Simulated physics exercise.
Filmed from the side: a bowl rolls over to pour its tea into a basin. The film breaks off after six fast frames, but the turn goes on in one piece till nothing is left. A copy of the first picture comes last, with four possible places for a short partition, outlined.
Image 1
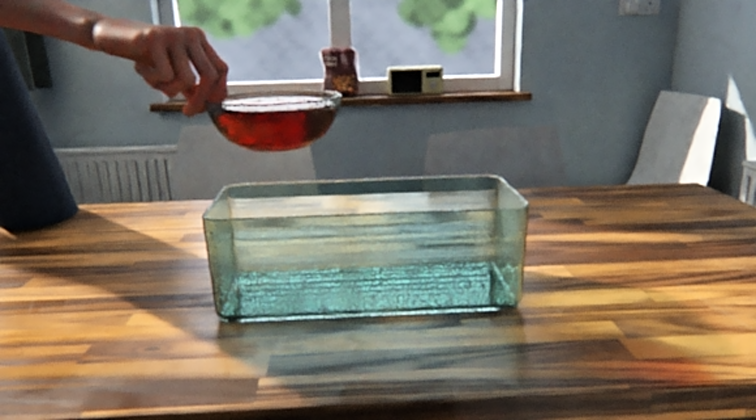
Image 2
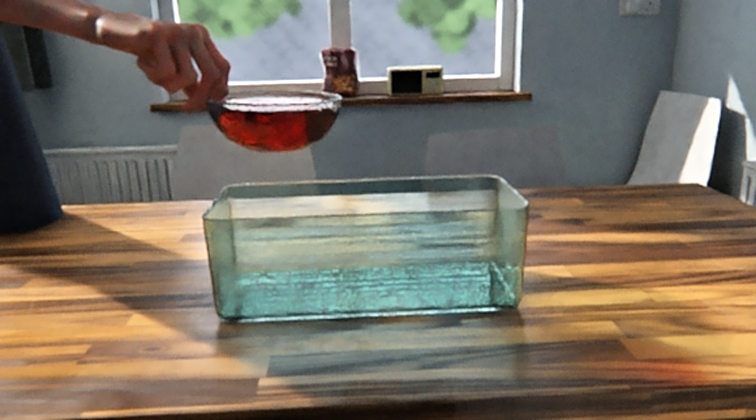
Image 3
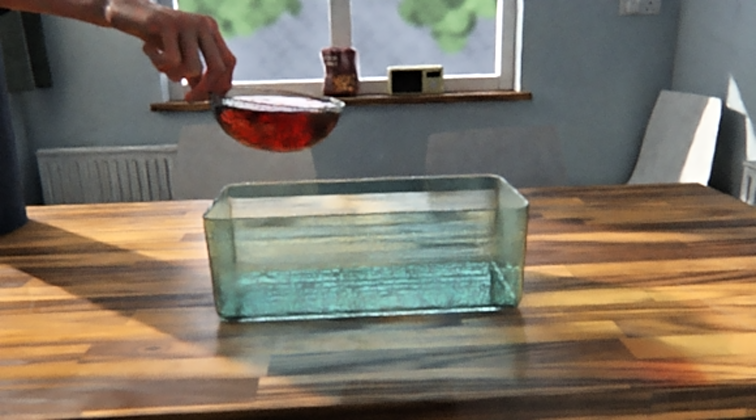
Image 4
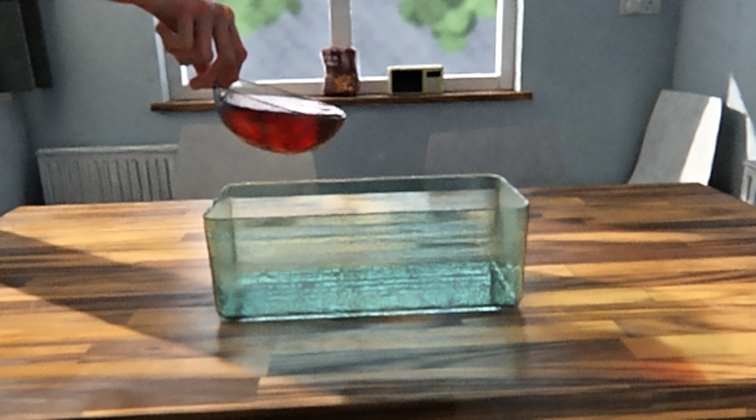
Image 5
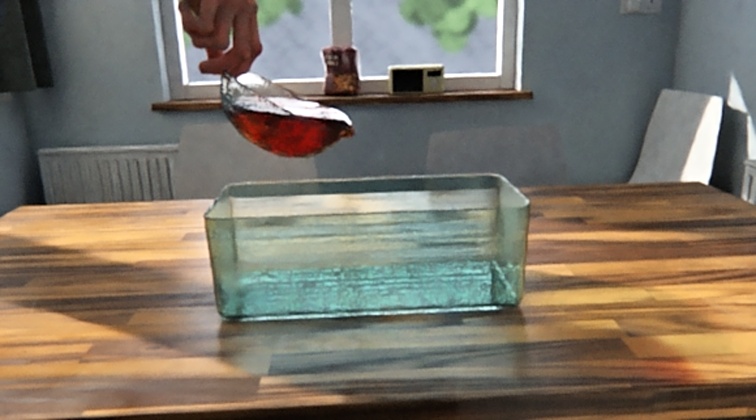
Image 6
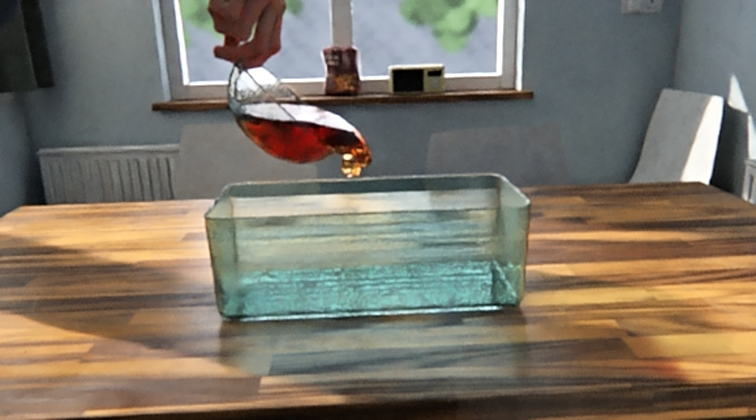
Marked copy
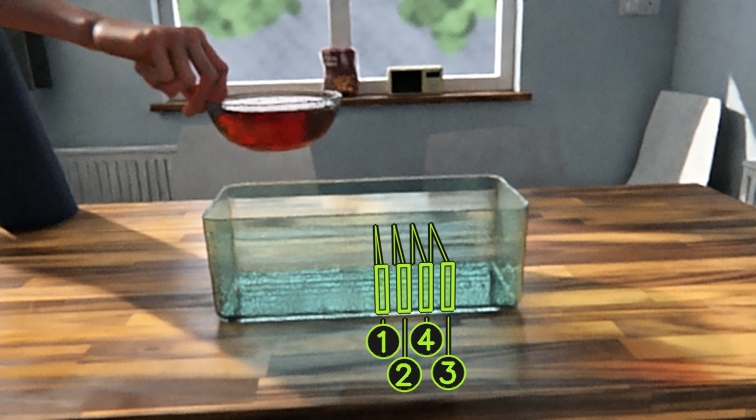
By a bright window, a hand tilting a glass bowl of reddish tea rightward above a clear basin, tea slipping over the lip.
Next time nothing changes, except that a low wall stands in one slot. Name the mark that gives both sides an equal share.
Choose 1.
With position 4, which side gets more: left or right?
The left side.
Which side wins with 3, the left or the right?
The left one.
On the marked copy, 1 at (383, 319); 2 at (404, 318); 3 at (448, 316); 4 at (426, 317).
If 1 is chosen, about 45 % ends left of the wall and 53 % right of it.
If 2 is chosen, about 82 % ends left of the wall and 15 % right of it; 4 % is lost outside.
If 3 is chosen, about 93 % ends left of the wall and 6 % right of it.
If 4 is chosen, about 93 % ends left of the wall and 4 % right of it; 3 % is lost outside.
